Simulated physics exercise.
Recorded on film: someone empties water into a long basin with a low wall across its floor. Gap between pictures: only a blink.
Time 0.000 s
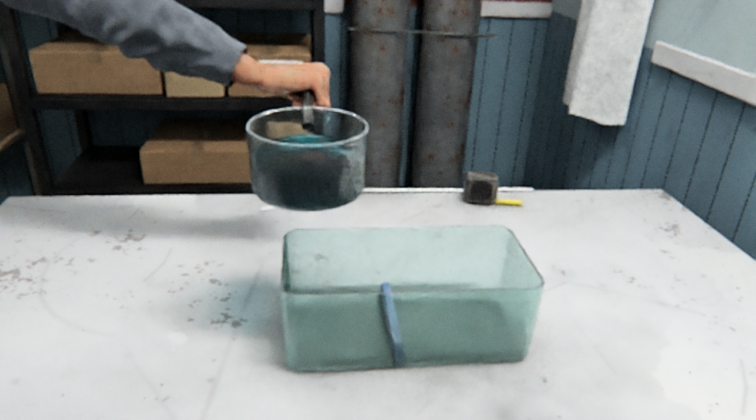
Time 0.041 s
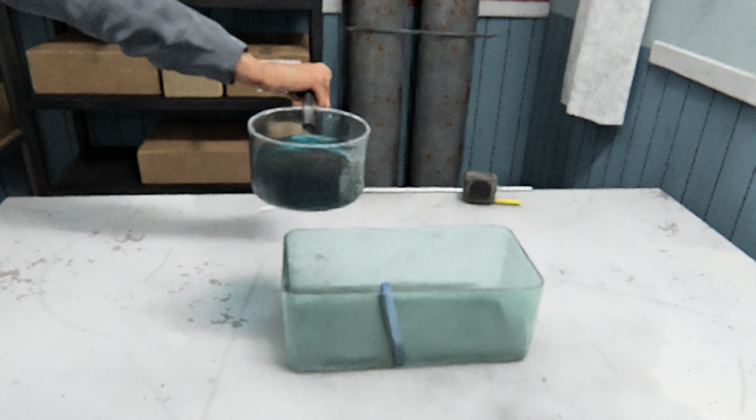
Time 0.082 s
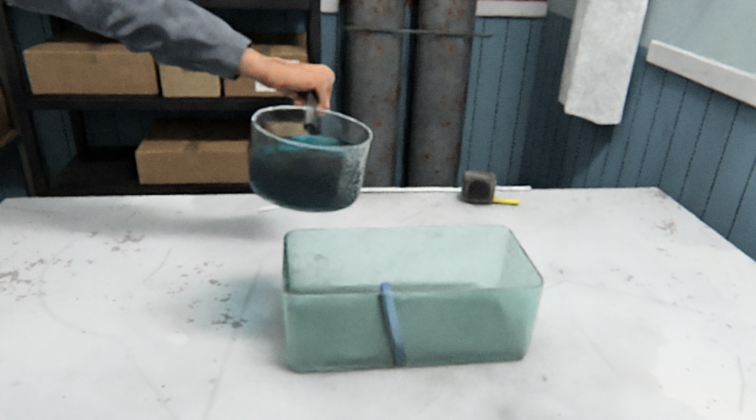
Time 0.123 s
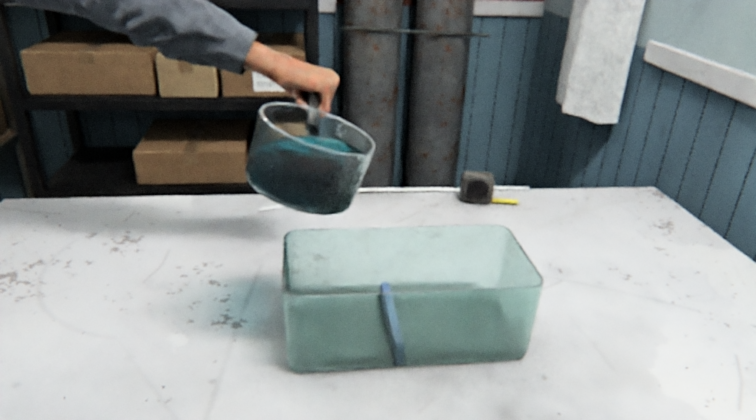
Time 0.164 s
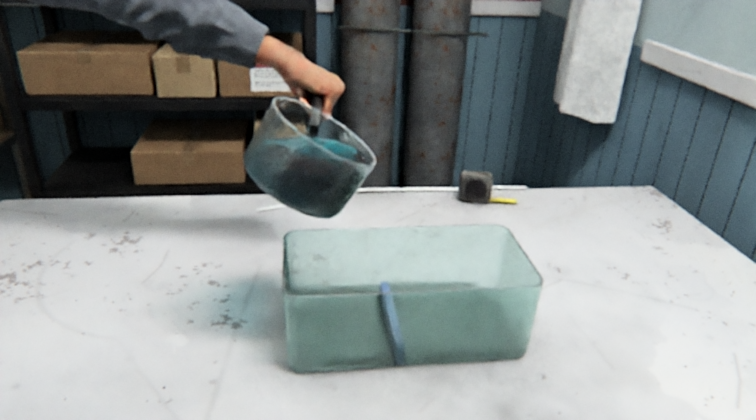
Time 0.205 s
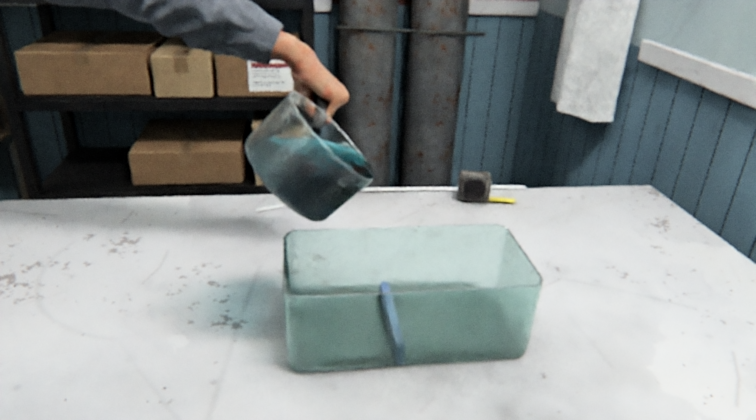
In a workshop, a hand tilts a clear pot of blue-green water steadily rightward above a long glass basin on a white table.
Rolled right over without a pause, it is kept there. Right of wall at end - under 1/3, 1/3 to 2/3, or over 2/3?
1/3 to 2/3.
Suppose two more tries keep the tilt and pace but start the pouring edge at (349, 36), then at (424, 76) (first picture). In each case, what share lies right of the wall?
You'd get around 35 per cent and then around 75 per cent.
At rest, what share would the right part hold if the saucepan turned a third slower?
It comes to around 50 per cent.
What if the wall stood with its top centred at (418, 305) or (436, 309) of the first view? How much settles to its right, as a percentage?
Try 1: About 10 percent; try 2: About 20 percent.
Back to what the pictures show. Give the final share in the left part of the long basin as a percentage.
Close to 55 in a hundred.
A moment on, the saucepan is tipped right over and 19 per cent is still to pour, 20 is left of the wall and 16 right of it.
Next, the saucepan is tipped right over and 2 per cent is still to pour, 56 is left of the wall and 36 right of it.
Then the saucepan is tipped right over and 0 per cent is still to pour, 53 is left of the wall and 40 right of it.
Later the saucepan is tipped right over and 0 per cent is still to pour, 53 is left of the wall and 43 right of it.
Finally, 53 per cent lies left of the wall, 43 right of it and 4 outside.
